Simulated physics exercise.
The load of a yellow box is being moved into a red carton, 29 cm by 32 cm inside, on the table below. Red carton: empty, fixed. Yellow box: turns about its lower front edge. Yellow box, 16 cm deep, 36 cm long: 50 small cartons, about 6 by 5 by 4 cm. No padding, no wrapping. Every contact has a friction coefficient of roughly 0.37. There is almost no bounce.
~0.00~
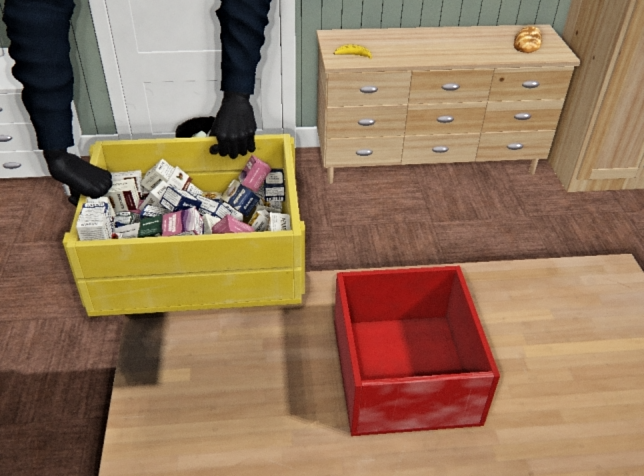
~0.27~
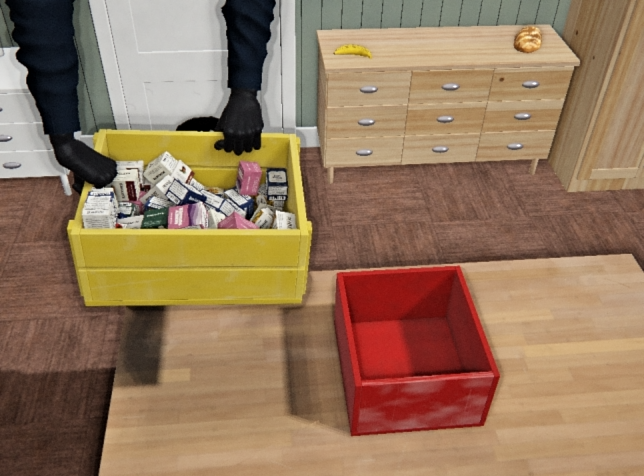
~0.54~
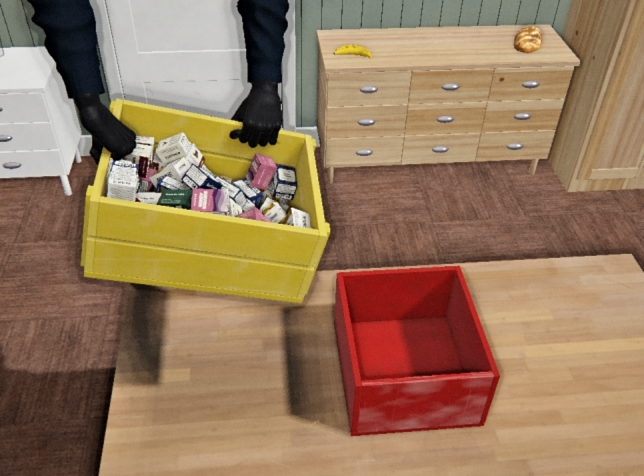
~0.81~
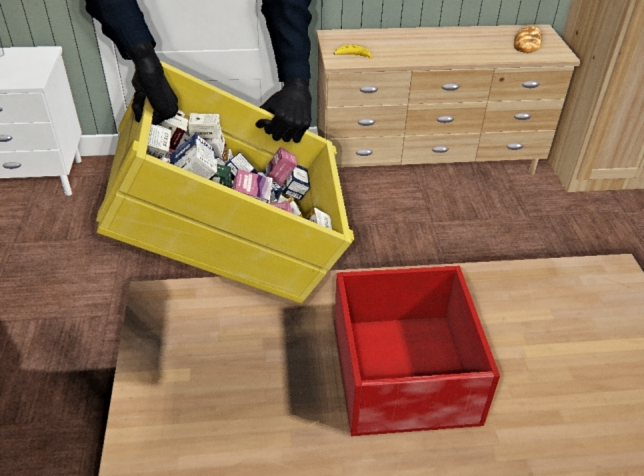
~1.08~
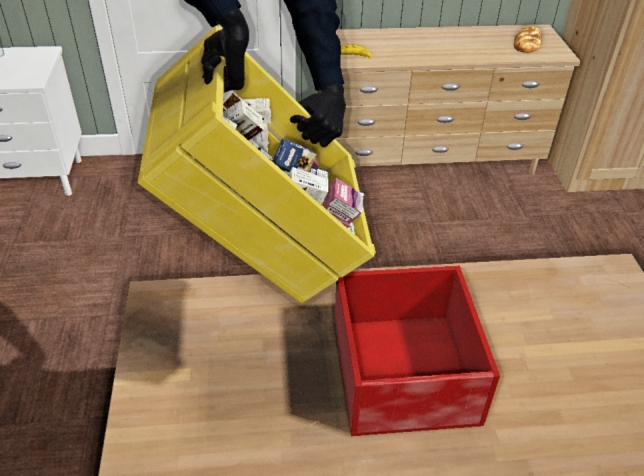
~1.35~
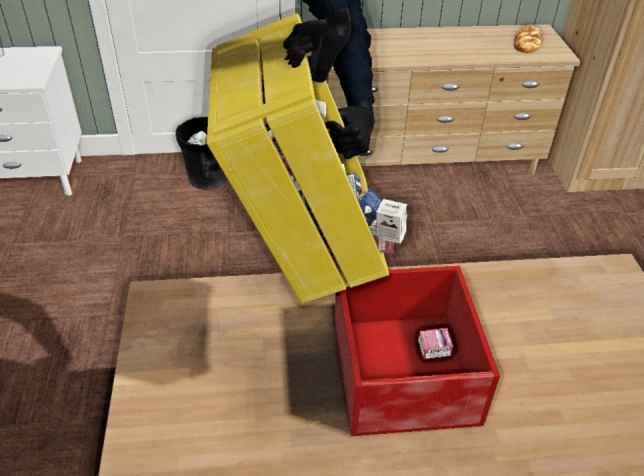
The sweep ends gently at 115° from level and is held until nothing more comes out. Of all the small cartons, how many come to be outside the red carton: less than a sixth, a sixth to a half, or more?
In all, below a sixth of the small cartons end up outside the red carton.
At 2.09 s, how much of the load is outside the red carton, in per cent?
By that time, roughly 5 percent.
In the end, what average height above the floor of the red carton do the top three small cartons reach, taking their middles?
Height: About 13 cm.
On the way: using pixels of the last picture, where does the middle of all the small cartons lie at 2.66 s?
Near pixel (422, 348).
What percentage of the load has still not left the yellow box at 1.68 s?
I'd say close to 80 per cent of it is still inside.
After 1.68 s, tilt 91°; 41 still in the yellow box, 2 in the red carton, 1 outside the red carton and 6 in the air.
After 2.09 s, tilt 110°; 27 still in the yellow box, 14 in the red carton, 2 outside the red carton and 7 in the air.
After 2.66 s, tilt 115°; 3 still in the yellow box, 39 in the red carton, 3 outside the red carton and 5 in the air.
When it is over (at 3.39 s), 47 in the red carton and 3 outside the red carton. Asked share, 3 of 50, 6 per cent.
